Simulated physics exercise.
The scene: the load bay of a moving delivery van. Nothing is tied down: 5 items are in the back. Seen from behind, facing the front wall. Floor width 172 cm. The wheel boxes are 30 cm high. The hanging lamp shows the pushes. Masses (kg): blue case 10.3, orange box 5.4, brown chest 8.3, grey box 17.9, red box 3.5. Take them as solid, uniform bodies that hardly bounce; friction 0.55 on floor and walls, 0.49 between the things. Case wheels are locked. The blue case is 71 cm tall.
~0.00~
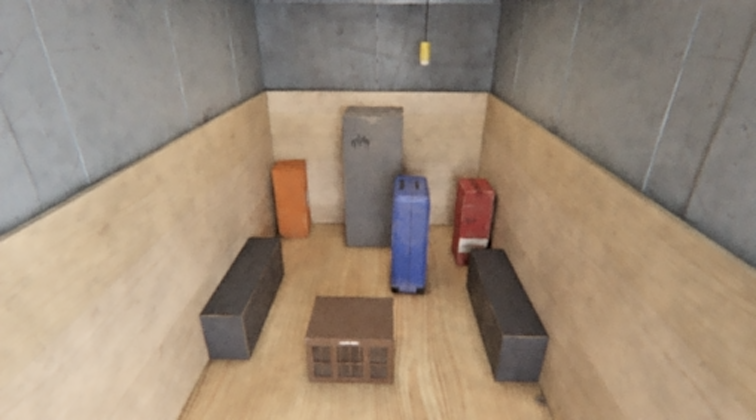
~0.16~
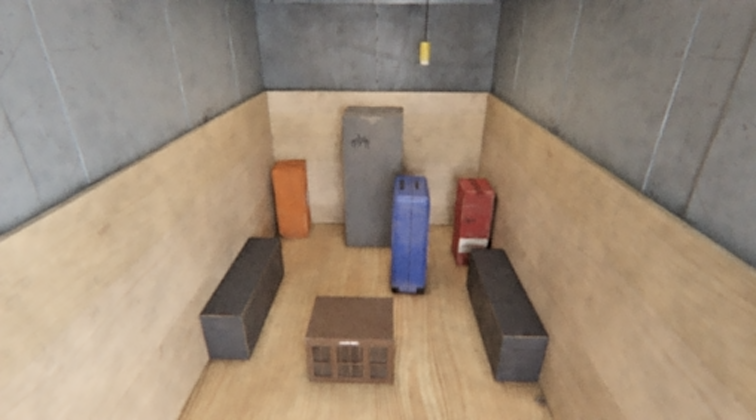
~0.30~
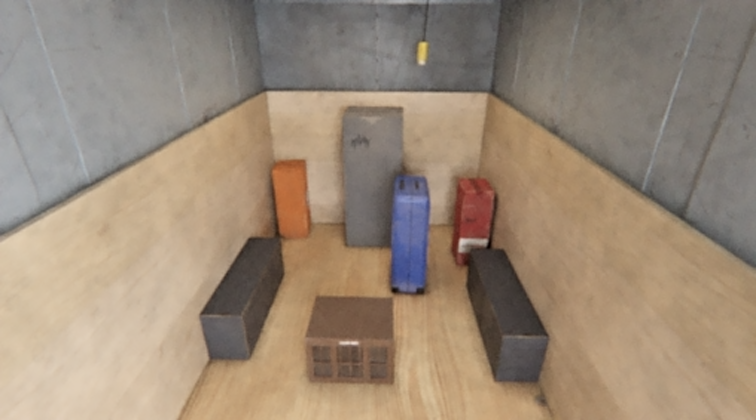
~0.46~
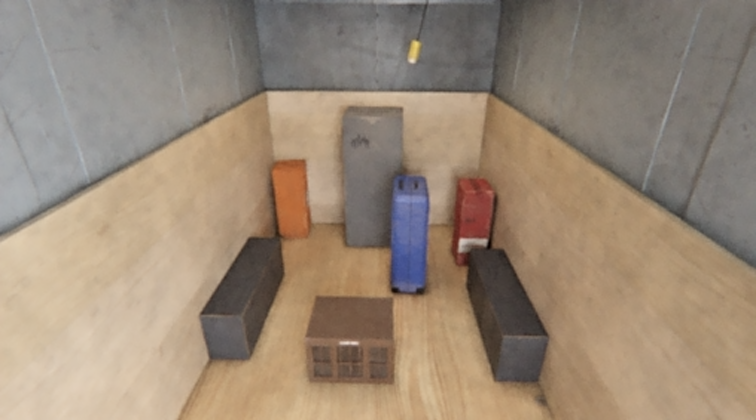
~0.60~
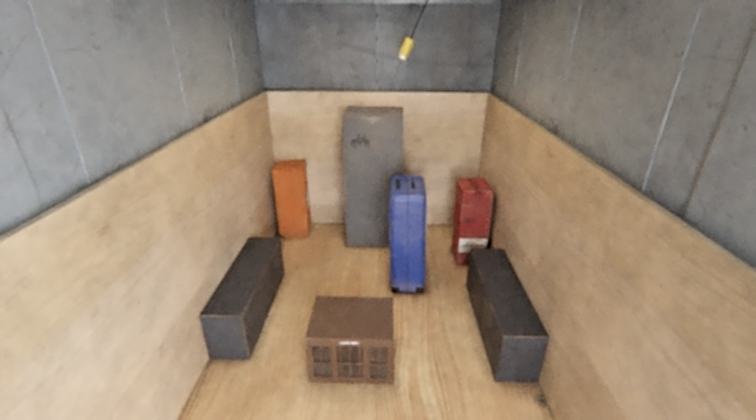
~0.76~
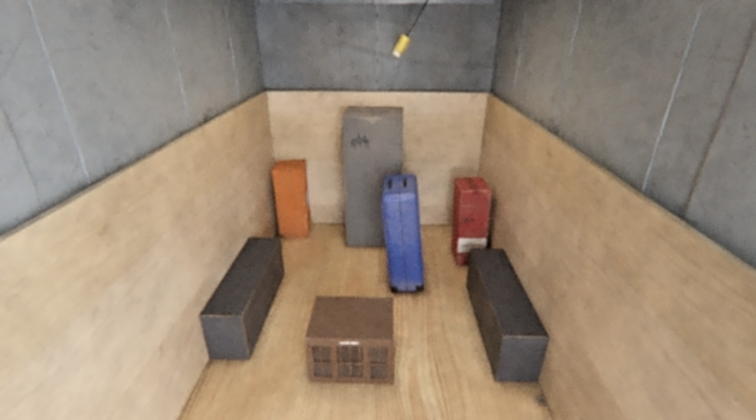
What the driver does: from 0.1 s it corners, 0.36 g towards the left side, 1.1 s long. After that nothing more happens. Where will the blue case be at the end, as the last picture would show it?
The blue case comes to rest near (338, 262).
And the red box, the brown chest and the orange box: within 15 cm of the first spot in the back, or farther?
The red box gets shifted; the brown chest keeps its place; the orange box keeps its place.
By 1.06 s, load feels 0.20 g left; blue case tilted 29° near (381, 232); red box tilted 13°.
By 1.16 s, load feels 0.06 g left; blue case tilted 45° near (367, 236); red box tilted 19°.
By 1.36 s, smooth; blue case on its side near (338, 263); red box tilted 34°.
By 1.56 s, smooth; blue case on its side near (338, 262); red box tilted 64°.
When it is over (2.1 s), lying over in the back, blue case and red box; the other 3 within 15 cm of the start. In the last view, blue case near (338, 262).
